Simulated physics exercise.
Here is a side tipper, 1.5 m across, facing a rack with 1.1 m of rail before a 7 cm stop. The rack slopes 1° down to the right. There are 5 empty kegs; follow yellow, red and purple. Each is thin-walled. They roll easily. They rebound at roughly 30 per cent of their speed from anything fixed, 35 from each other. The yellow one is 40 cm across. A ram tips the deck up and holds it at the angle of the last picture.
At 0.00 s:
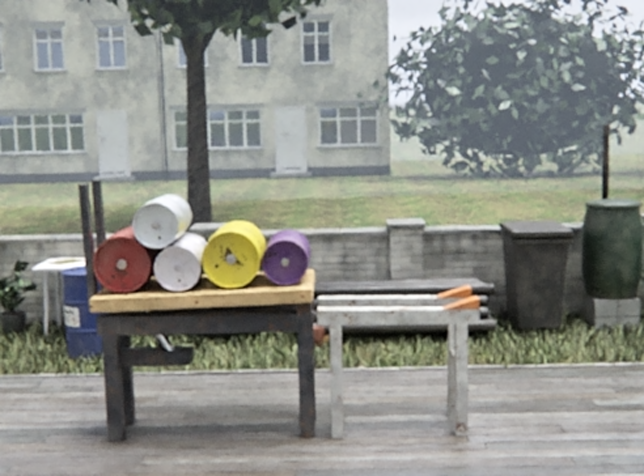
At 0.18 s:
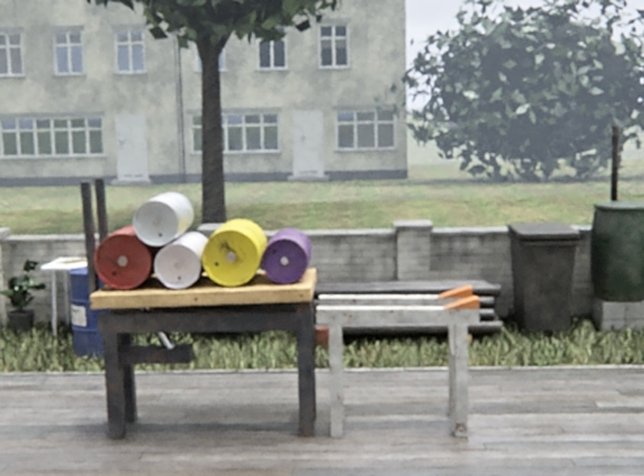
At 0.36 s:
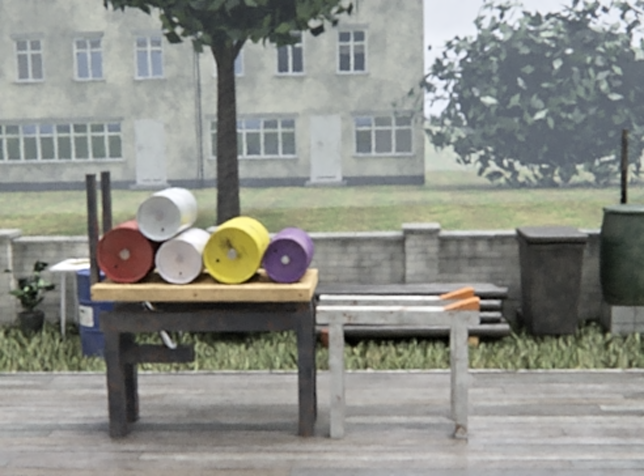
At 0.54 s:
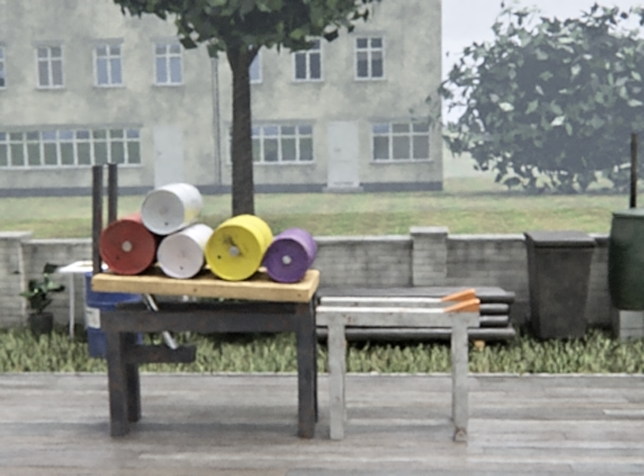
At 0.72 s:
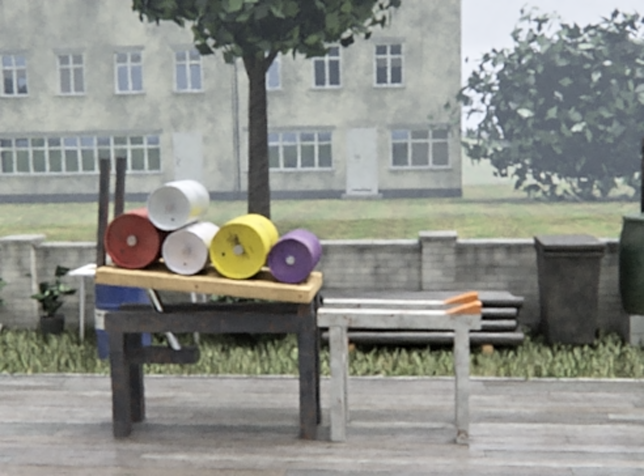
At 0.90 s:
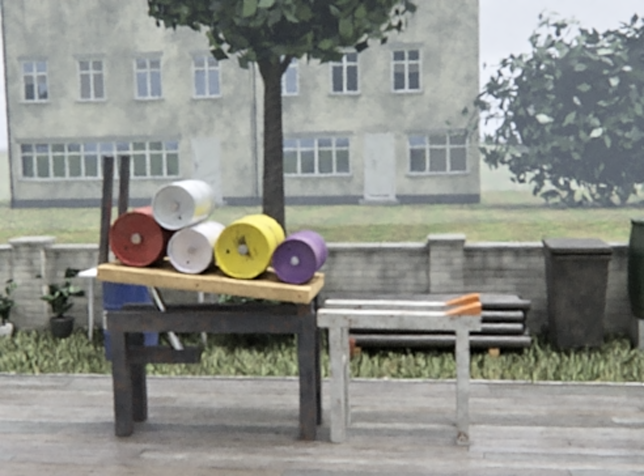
The video shows five kegs, red, white, yellow and purple, piled on a wooden deck beside a pale rack. The deck's left end rises gradually, tilting it slightly toward the rack with the pile intact, while the background shifts right.
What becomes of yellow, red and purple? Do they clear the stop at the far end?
Yellow is held back. Red stays inside the stop. Purple drops off the far end.
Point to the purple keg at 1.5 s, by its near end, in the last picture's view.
At about (327, 269).
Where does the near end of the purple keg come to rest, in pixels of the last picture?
Near (627, 426).
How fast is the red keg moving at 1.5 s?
About 0.2 m/s.
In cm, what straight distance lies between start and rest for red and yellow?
About: Red 120, yellow 150.
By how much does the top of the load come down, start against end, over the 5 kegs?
About 20 cm.
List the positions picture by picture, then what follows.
The first frame shows yellow at (231, 260), red at (121, 265), purple at (285, 263); deck tilted 2° back; stop top at (478, 301).
The second frame shows yellow at (231, 258), red at (122, 262), purple at (284, 262); deck tilted 1° back.
The third frame shows yellow at (232, 255), red at (123, 255), purple at (285, 261); deck tilted 1° to the rack.
The fourth frame shows yellow at (233, 252), red at (126, 247), purple at (286, 261); deck tilted 3° to the rack.
The fifth frame shows yellow at (238, 251), red at (131, 241), purple at (290, 261); deck tilted 5° to the rack.
The sixth frame shows yellow at (242, 250), red at (135, 239), purple at (294, 262); deck tilted 6° to the rack.
After 1.5 s, yellow is on the deck, 25 cm from the hinge, rolling right; red is on the deck, 115 cm from the hinge, rolling right; purple is on the rack, 100 cm from the rack's far end, rolling right; 0 lost over the end.
After 2.2 s, yellow is on the rack, 90 cm from the rack's far end, rolling right; red is on the deck, 100 cm from the hinge, rolling right; purple is on the rack, 50 cm from the rack's far end, rolling right; 0 lost over the end.
After 3.1 s, yellow is on the rack, 25 cm from the rack's far end, rolling right; red is on the deck, 70 cm from the hinge, rolling right; purple is over the stop and falling; 1 lost over the end.
At rest (5.3 s), yellow is on the rack, 20 cm from the rack's far end; red is on the deck, 10 cm from the hinge; purple is beyond the stop, on the ground; 1 lost over the end.
